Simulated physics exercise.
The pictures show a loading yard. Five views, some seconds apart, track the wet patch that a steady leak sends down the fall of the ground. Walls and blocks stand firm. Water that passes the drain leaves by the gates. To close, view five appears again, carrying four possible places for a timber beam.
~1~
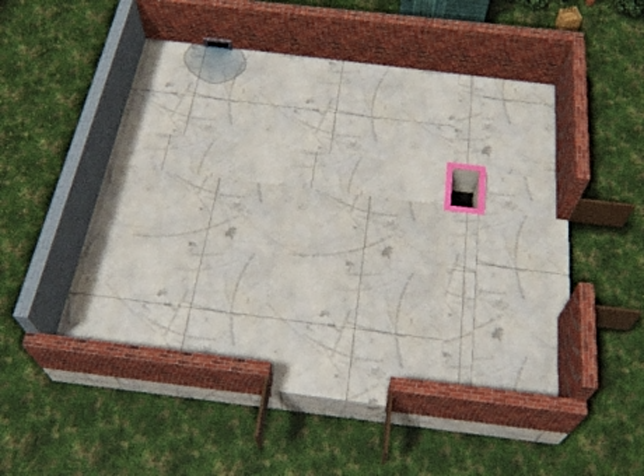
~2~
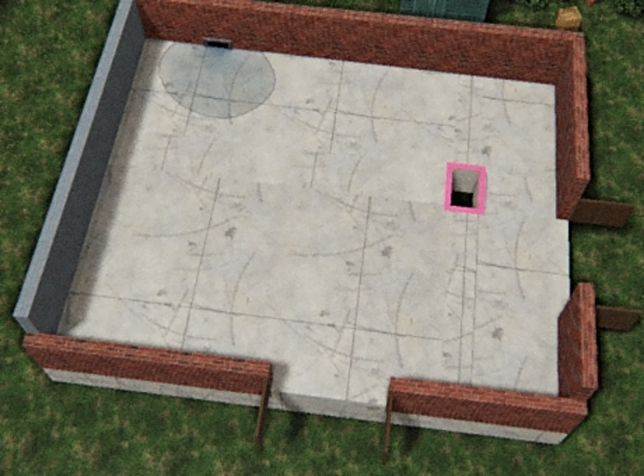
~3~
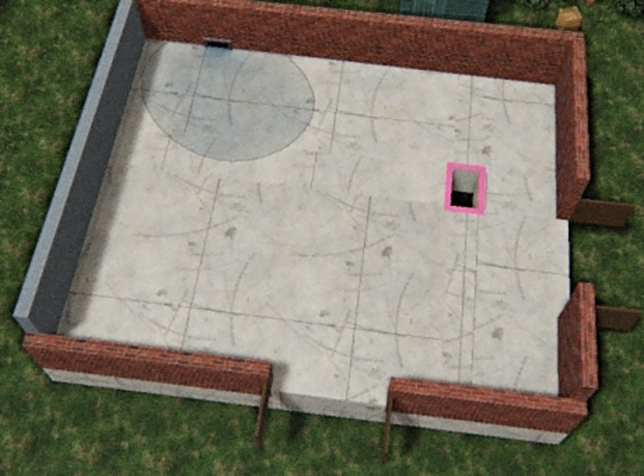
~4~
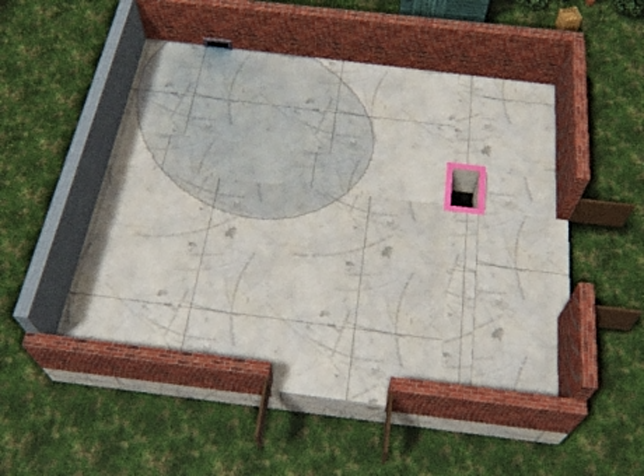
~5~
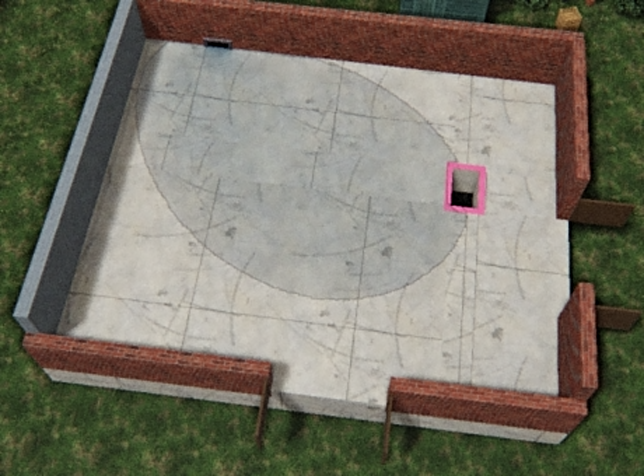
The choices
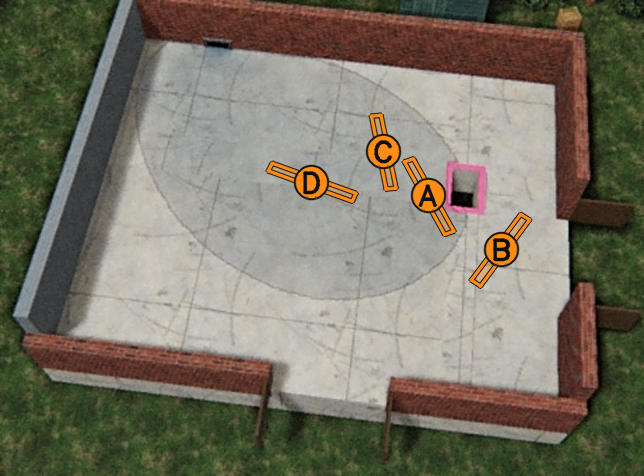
The video shows a walled concrete yard seen from above, where a patch of water spreads from an opening at the upper left across much of the floor, its edge reaching the still-dry, pink-framed drain on the right.
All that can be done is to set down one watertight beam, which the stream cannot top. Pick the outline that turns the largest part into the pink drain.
Place D does it best.
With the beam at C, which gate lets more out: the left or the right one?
The right one.
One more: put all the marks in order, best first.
D, B, A, C.
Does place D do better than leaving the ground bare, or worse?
Place D is better.
On the marked copy, A from (408, 160) to (449, 232); B from (475, 283) to (525, 217); C from (376, 115) to (391, 188); D from (270, 167) to (354, 197).
For place A, about 8 % of the stream runs into the pink drain, about 89 % out by the gates.
For place B, about 20 % of the stream runs into the pink drain, about 76 % out by the gates.
For place C, about 4 % of the stream runs into the pink drain, about 93 % out by the gates.
For place D, about 27 % of the stream runs into the pink drain, about 70 % out by the gates.
